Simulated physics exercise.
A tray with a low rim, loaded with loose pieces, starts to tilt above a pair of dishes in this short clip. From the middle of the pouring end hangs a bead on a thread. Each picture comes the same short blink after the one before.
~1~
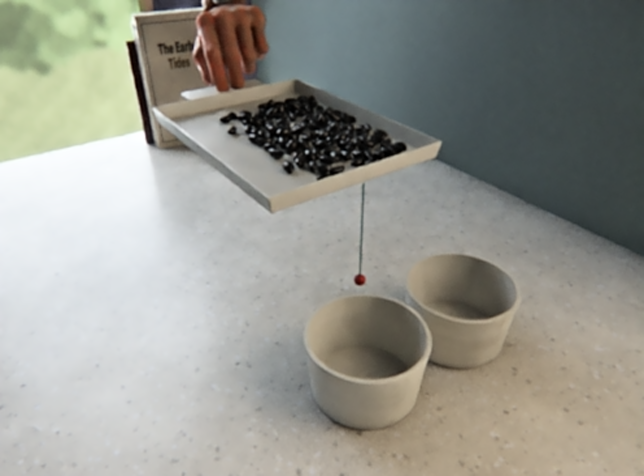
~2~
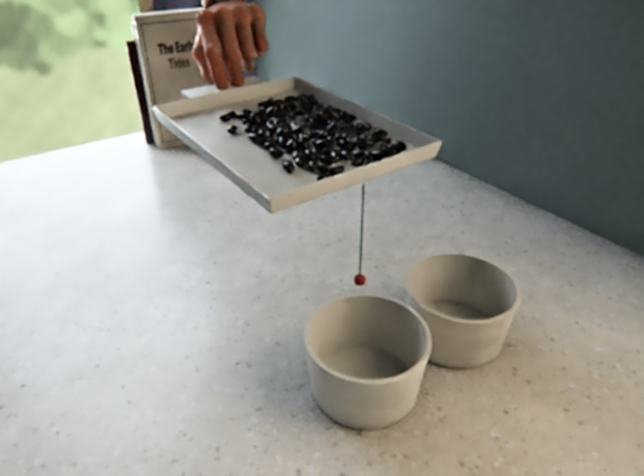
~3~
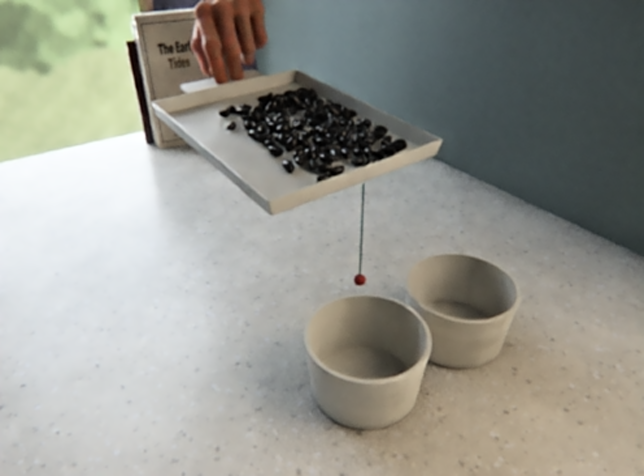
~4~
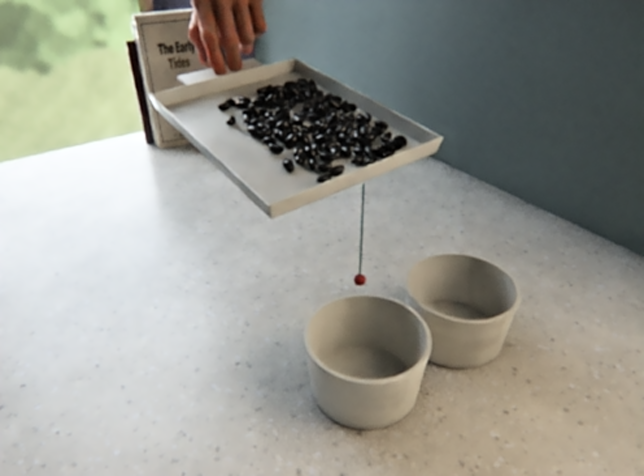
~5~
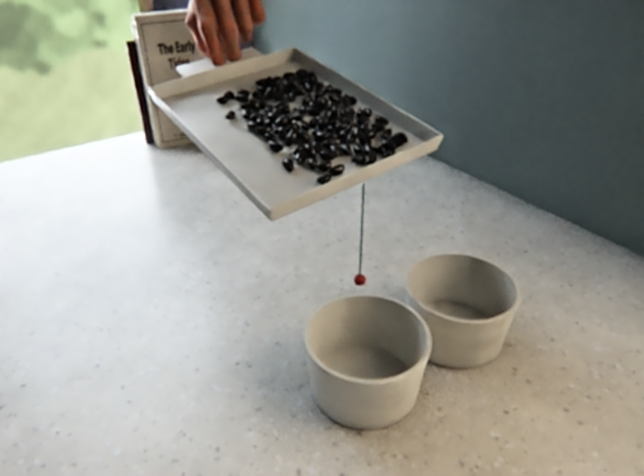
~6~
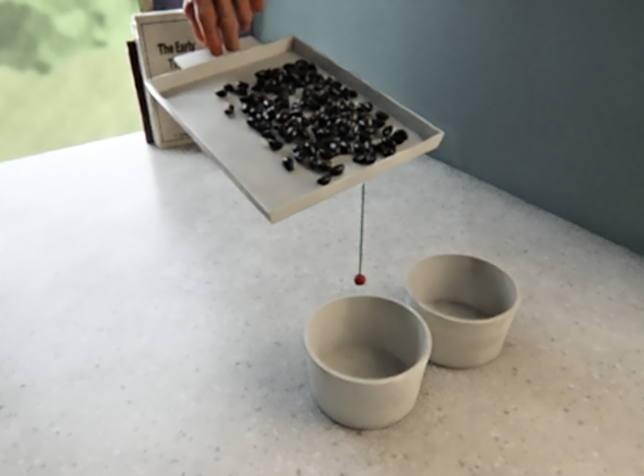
A pale, low-rimmed tray of black beans, held at its far end by a hand, starts level and then tilts slightly, its far side rising, above two empty dishes, while a red bead hangs still on its thread.
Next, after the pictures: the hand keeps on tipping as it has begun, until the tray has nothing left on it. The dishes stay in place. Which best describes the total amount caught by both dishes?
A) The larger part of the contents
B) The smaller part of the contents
(B) The smaller part of the contents.
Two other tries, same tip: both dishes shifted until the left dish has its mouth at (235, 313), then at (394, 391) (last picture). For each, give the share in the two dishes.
I'd say about 40 percent, followed by about 0 percent.
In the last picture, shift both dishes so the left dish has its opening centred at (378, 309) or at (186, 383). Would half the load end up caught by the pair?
In the first position a minority, in the second a majority.
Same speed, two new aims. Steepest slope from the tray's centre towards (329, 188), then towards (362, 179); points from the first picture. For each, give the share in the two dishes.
I'd expect around 70 in a hundred first and around 90 in a hundred second.
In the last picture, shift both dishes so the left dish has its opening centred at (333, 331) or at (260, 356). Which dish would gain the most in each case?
Result, try one: The dish at left; try two: The dish at left.
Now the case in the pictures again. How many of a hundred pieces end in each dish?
Left dish around 30 percent; right dish around 0 percent.
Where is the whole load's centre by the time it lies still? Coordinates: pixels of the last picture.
Close to (293, 398), more or less.
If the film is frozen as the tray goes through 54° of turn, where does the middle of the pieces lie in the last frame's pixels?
The load's middle is around (302, 143).
Shortly afterwards, tray tipped steeply; all but a few on the tray; only a few in the air.
Next, tray tipped right over; all but a few on the tray; only a few outside both; only a few in the air.
Some moments later, tray tipped past a quarter turn; near a quarter in the left dish; near two thirds outside both.
In the end, tray tipped past a quarter turn; near a quarter in the left dish; none at all in the right dish; near two thirds outside both.
